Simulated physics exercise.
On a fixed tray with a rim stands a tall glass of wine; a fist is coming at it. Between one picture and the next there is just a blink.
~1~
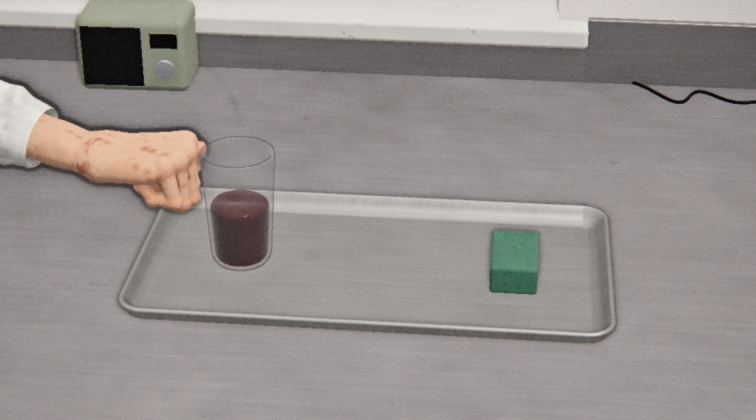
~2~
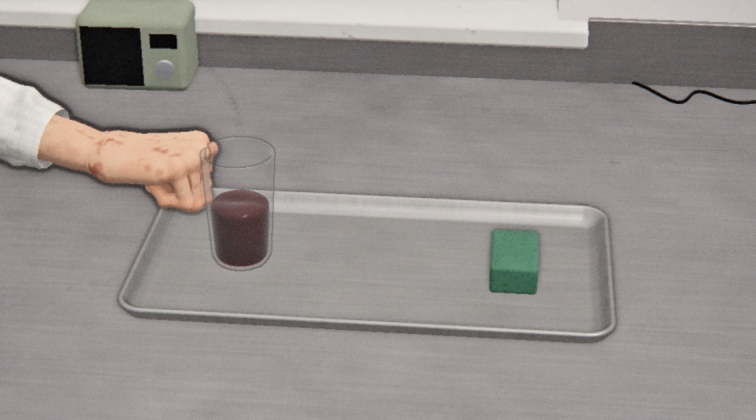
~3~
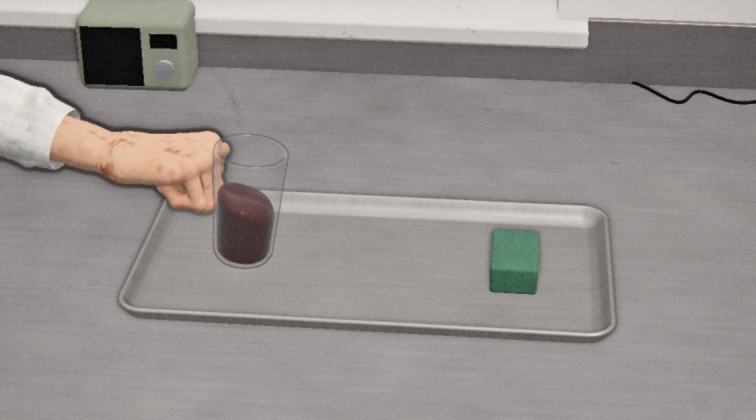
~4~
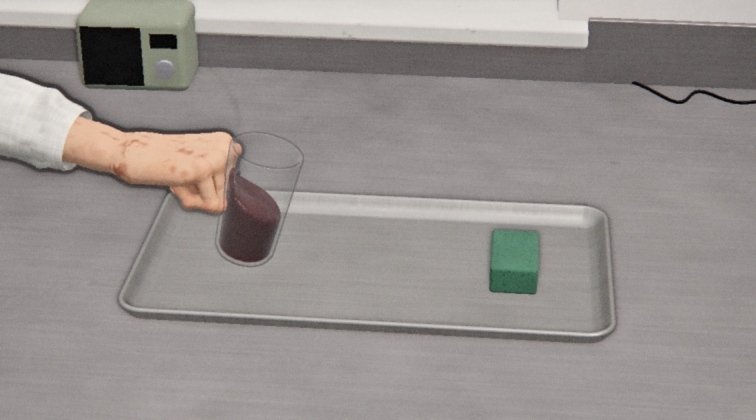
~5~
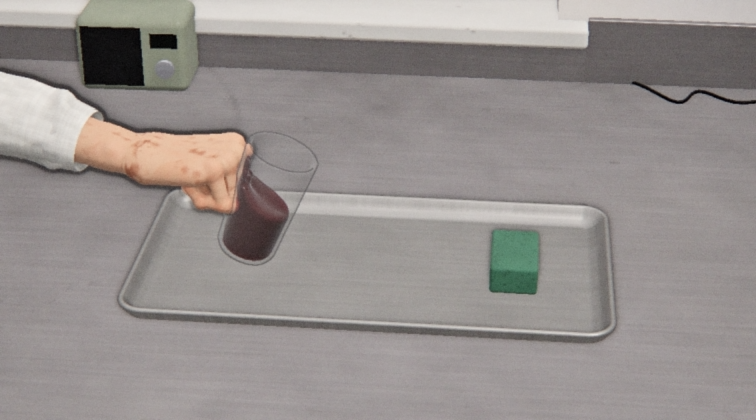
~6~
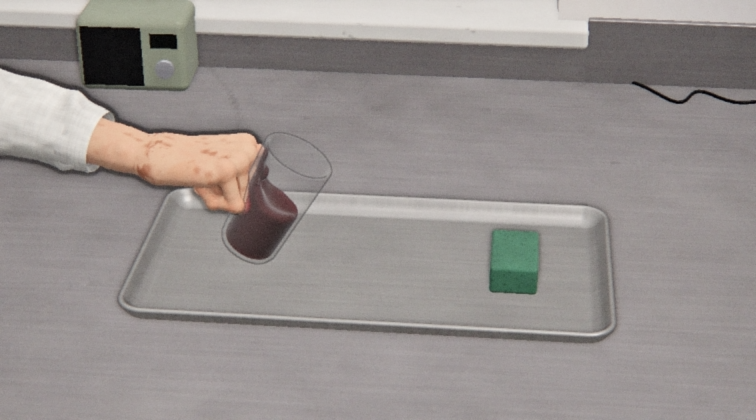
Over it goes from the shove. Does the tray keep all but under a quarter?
Under a quarter drains off.
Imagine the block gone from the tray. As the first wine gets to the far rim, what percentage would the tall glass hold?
Roughly 50 per cent.
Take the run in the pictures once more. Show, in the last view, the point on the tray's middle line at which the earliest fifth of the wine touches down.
I'd put the spot somewhere close to pixel (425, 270).
A moment on, the tall glass lies on its side and 97 per cent is in the glass, 2 on the tray and 1 above or beyond its rim.
Next, the tall glass lies on its side and 50 per cent is in the glass, 41 on the tray and 9 above or beyond its rim.
Then the tall glass lies on its side and 28 per cent is in the glass, 49 on the tray and 24 above or beyond its rim.
Later the tall glass lies on its side and 15 per cent is in the glass, 73 on the tray and 12 above or beyond its rim.
In the end 89 per cent is held by tray and glass, 11 is off the tray.
